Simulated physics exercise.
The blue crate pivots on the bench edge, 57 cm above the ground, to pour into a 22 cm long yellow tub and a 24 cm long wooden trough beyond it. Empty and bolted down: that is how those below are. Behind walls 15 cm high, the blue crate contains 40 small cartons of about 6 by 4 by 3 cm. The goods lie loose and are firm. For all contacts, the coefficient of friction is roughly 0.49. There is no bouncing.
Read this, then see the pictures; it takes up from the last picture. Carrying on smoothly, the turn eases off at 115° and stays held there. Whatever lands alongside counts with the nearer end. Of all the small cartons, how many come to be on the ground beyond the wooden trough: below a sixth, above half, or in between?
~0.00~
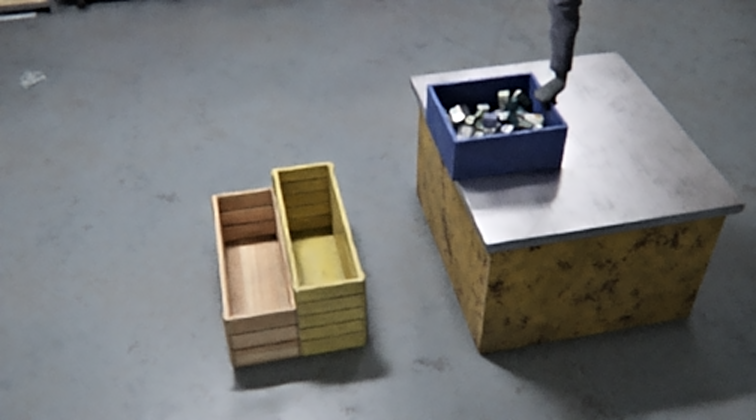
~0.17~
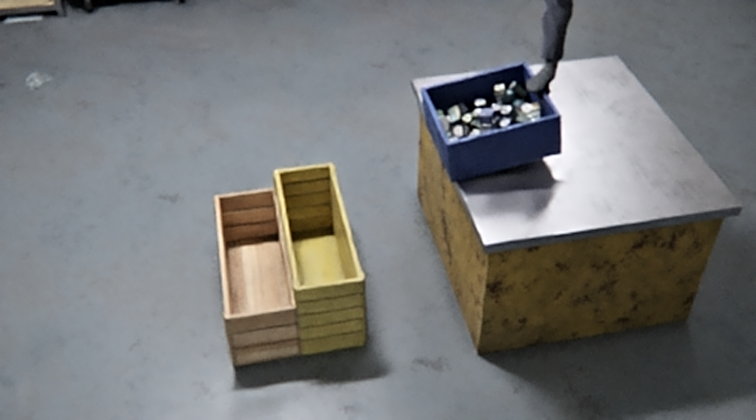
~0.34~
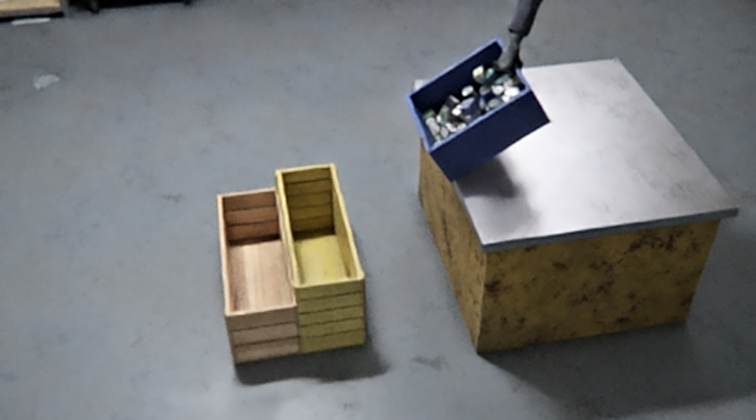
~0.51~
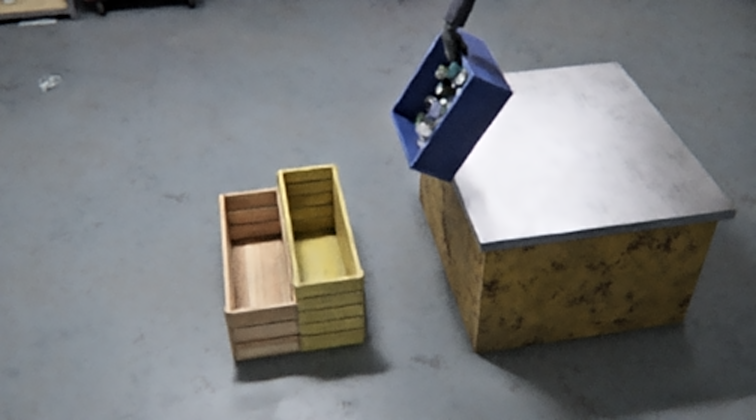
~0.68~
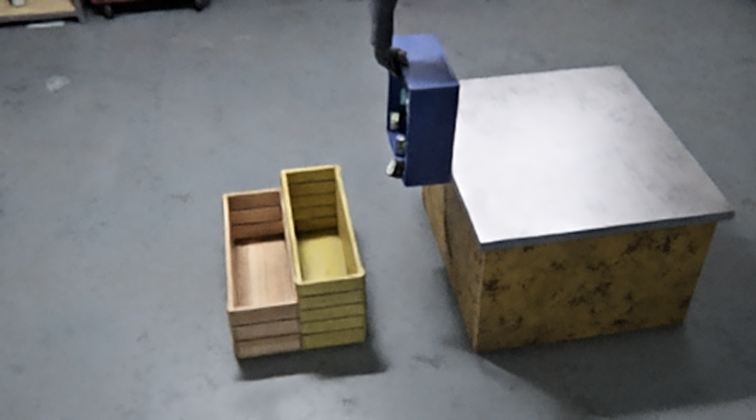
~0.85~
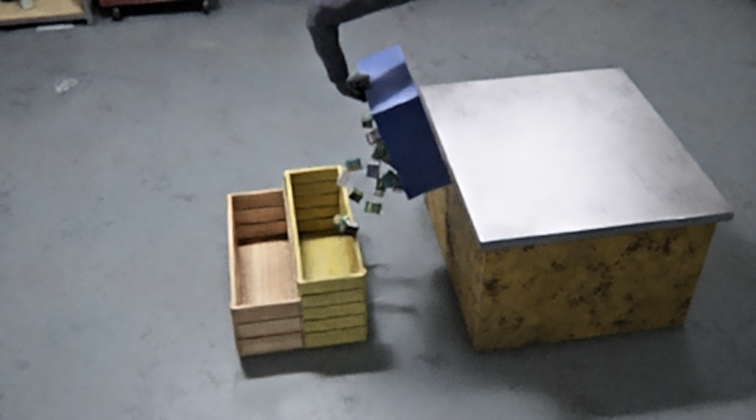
In the end under a sixth of them are on the ground beyond the wooden trough.
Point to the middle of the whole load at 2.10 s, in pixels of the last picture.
The middle lies near (373, 272).
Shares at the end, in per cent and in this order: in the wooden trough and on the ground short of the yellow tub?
Result: Near 0 % and near 70 %.
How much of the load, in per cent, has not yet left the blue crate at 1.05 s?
About 30 %, still inside.
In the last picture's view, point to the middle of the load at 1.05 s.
The middle of the load sits near (373, 210).
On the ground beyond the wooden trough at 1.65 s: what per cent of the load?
Roughly 0 percent.
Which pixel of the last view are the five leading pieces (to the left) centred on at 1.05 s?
Somewhere near pixel (311, 271) of the last view.
After 1.05 s, tilt 115°; 11 still in the blue crate, 10 in the yellow tub, 2 on the ground short of the yellow tub and 17 in the air.
After 1.30 s, tilt 115°; 8 still in the blue crate, 11 in the yellow tub, 17 on the ground short of the yellow tub and 4 in the air.
After 1.65 s, tilt 115°; 5 still in the blue crate, 11 in the yellow tub, 22 on the ground short of the yellow tub and 2 in the air.
When it is over (at 2.10 s), 1 still in the blue crate, 11 in the yellow tub and 28 on the ground short of the yellow tub. Asked share, 0 of 40, 0 per cent.
